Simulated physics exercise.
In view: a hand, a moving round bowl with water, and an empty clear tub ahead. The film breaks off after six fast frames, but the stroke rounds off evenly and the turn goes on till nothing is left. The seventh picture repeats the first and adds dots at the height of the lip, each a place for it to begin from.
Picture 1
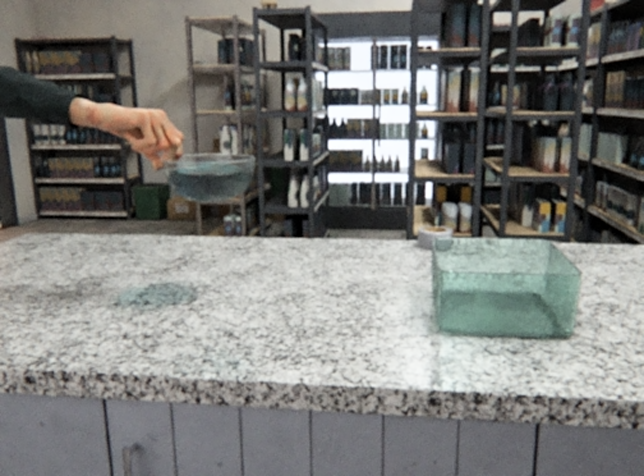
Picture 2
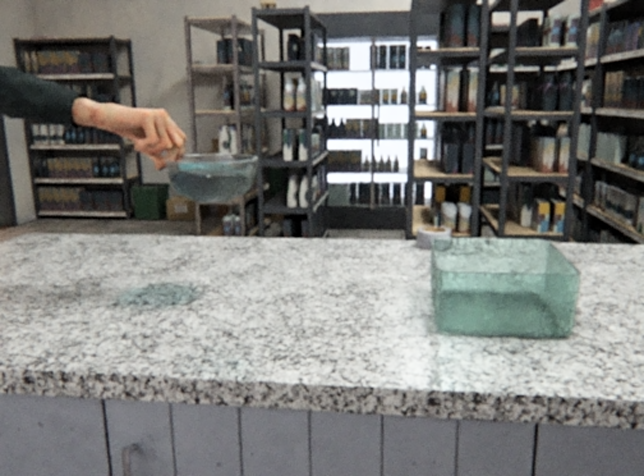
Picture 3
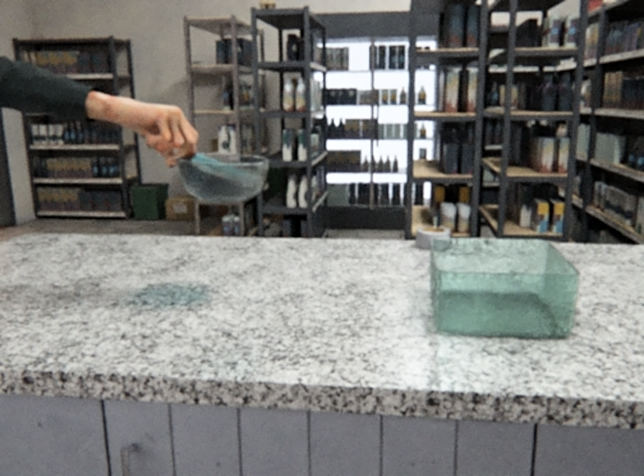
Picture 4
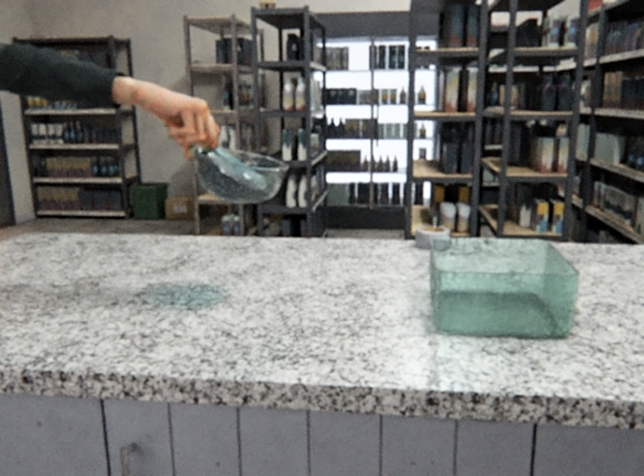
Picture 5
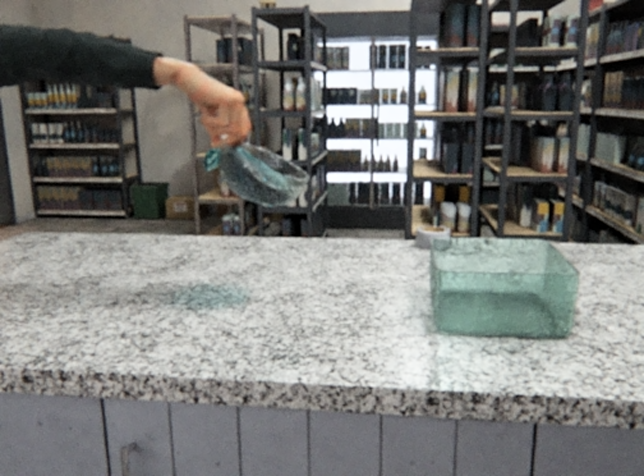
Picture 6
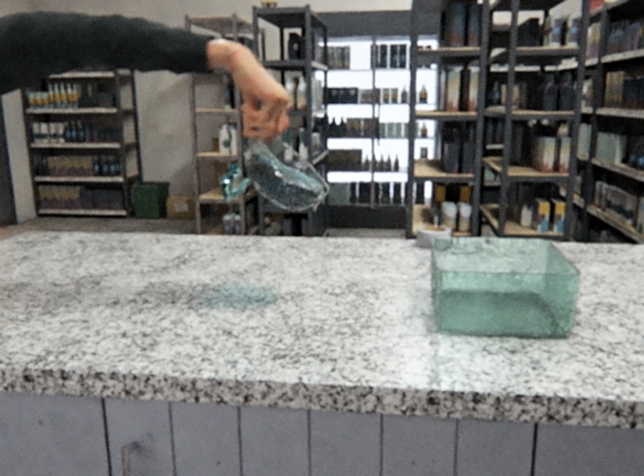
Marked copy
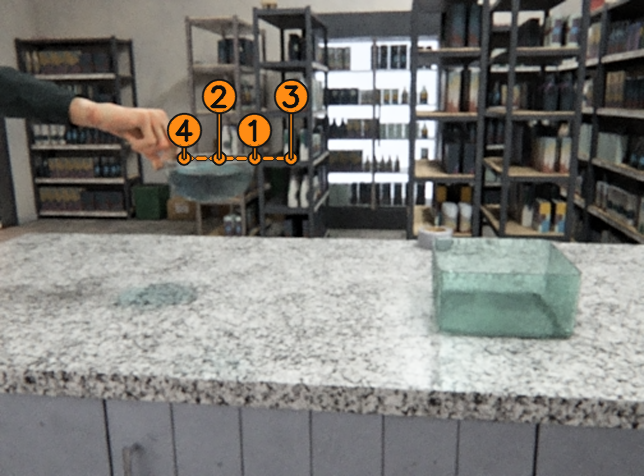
A hand moving a clear bowl of water rightward over a speckled counter, tilting it increasingly toward a still, greenish clear tub.
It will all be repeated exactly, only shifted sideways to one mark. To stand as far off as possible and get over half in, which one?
Go for 3.
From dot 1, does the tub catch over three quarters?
No, it does not.
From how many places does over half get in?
One of them.
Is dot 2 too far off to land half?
Yes.
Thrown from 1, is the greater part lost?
Yes.
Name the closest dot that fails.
1 it is.
On the marked copy, 1 at (254, 158); 2 at (219, 158); 3 at (291, 158); 4 at (184, 158).
For dot 1, about 34 % lands in the tub, 53 % falls short and 13 % goes beside or beyond.
For dot 2, about 1 % lands in the tub, 94 % falls short and 4 % goes beside or beyond.
For dot 3, about 66 % lands in the tub, 20 % falls short and 13 % goes beside or beyond.
For dot 4, about 0 % lands in the tub, 99 % falls short.
